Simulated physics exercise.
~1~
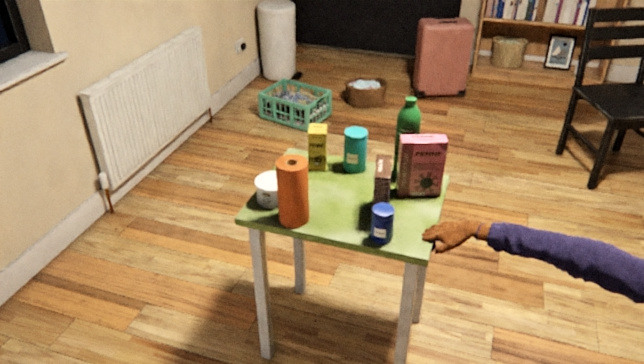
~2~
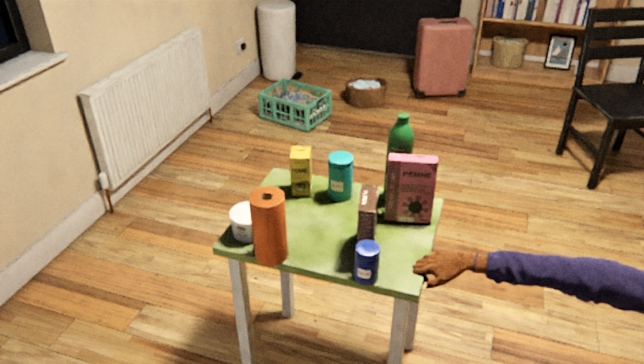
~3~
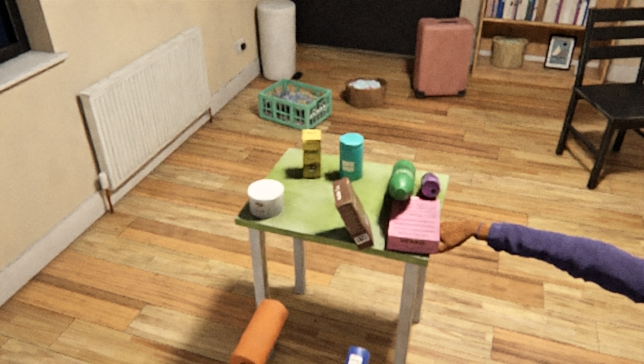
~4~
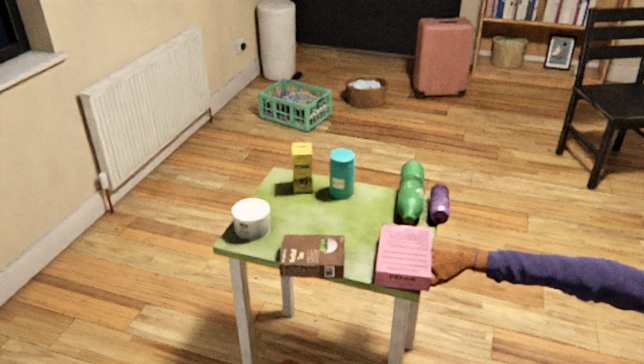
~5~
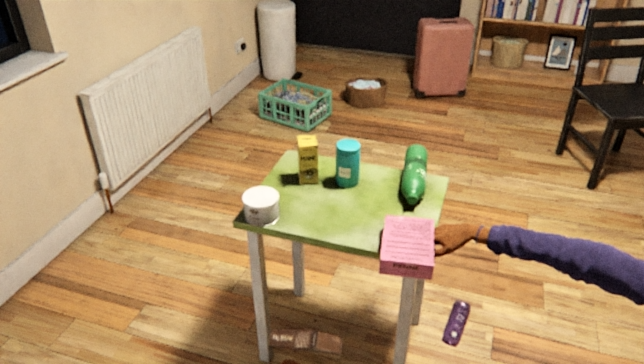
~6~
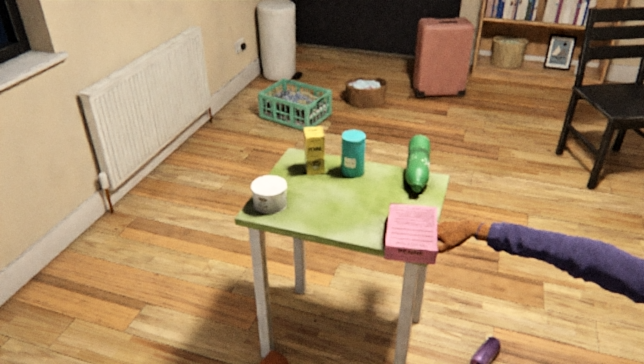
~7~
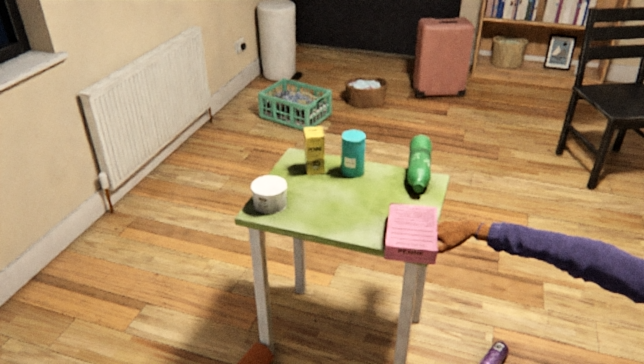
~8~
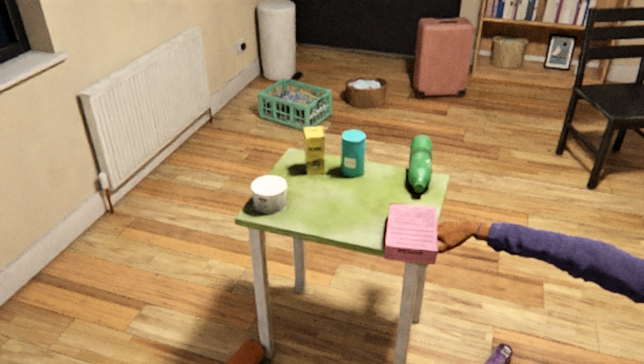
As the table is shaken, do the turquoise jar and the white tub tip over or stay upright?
Both stay upright. The turquoise jar and the white tub are still standing on the table at the end.
A small green table jerks back and forth, toppling several items and dropping some.
